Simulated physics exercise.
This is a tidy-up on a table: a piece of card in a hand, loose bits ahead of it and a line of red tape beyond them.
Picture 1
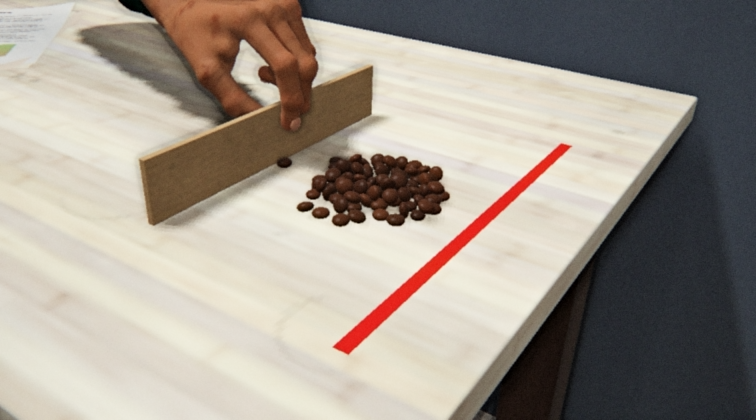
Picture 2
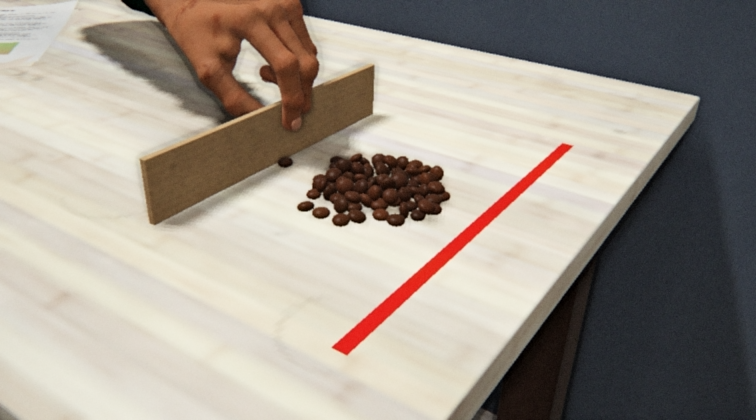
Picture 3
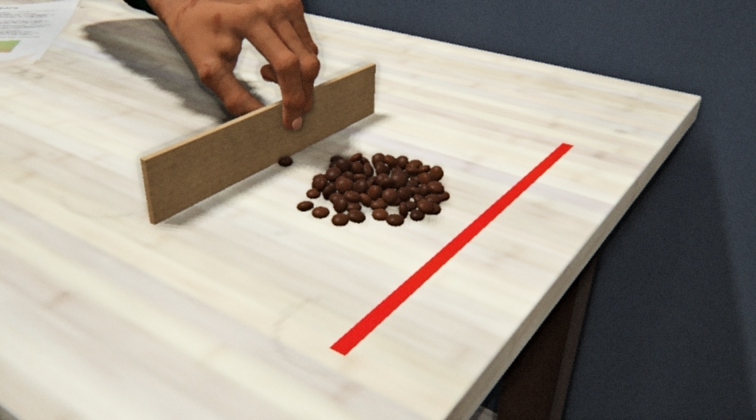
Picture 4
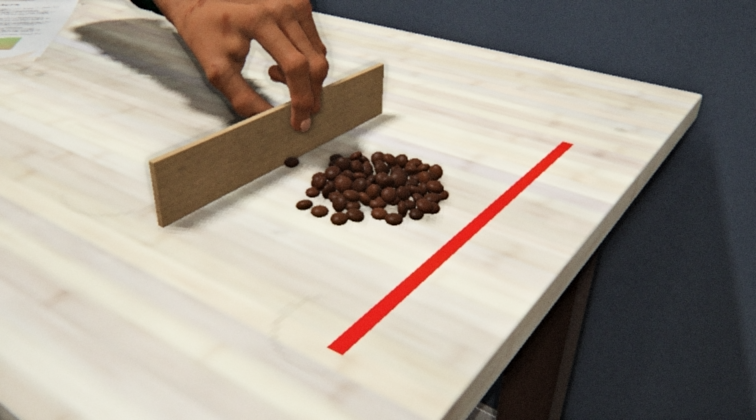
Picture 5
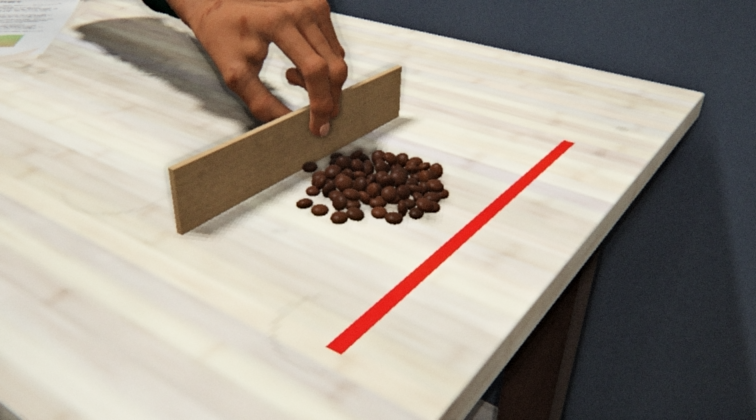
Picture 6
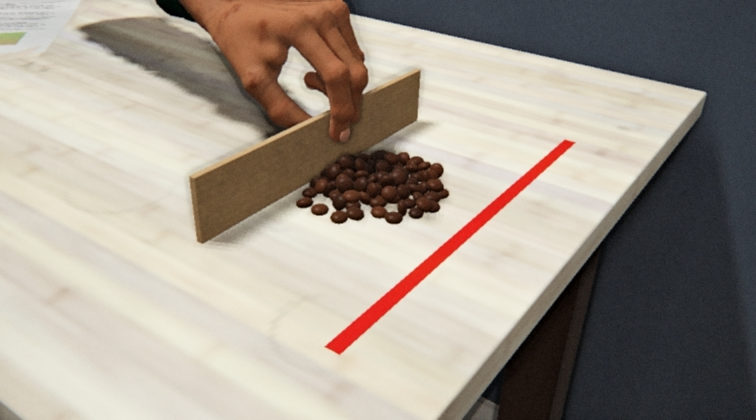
A hand slides a piece of card right across the table, nudging a few chocolate drops.
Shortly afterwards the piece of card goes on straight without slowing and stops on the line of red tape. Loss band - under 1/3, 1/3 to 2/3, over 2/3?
Below a third.
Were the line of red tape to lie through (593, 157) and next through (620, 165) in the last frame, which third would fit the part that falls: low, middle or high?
For the first place it's between a third and two thirds, and for the second it's beyond two thirds.
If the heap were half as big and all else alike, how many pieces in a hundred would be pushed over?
About 0 %.
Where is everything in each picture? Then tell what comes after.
Piece of card at (168, 181), at rest; red tape at (559, 151), about a palm's width from the edge; edge at (573, 259); the heap at (370, 184), flat chocolate drops, in the first frame.
Piece of card at (169, 181), at rest, in the second frame.
Piece of card at (169, 180), at rest; the heap at (371, 184), in the third frame.
Piece of card at (178, 183), in the fourth frame.
Piece of card at (197, 189); the heap at (370, 181), a stray few pushed along, in the fifth frame.
Piece of card at (217, 197); red tape at (562, 148); edge at (569, 260); the heap at (371, 181), a small part pushed along, in the sixth frame.
Soon, piece of card still moving, near (407, 139); heap all on the table, its front near (478, 239).
A while on, piece of card stopped at the red tape; heap a small part over the edge.
Finally, piece of card stopped at the red tape; heap a small part over the edge.
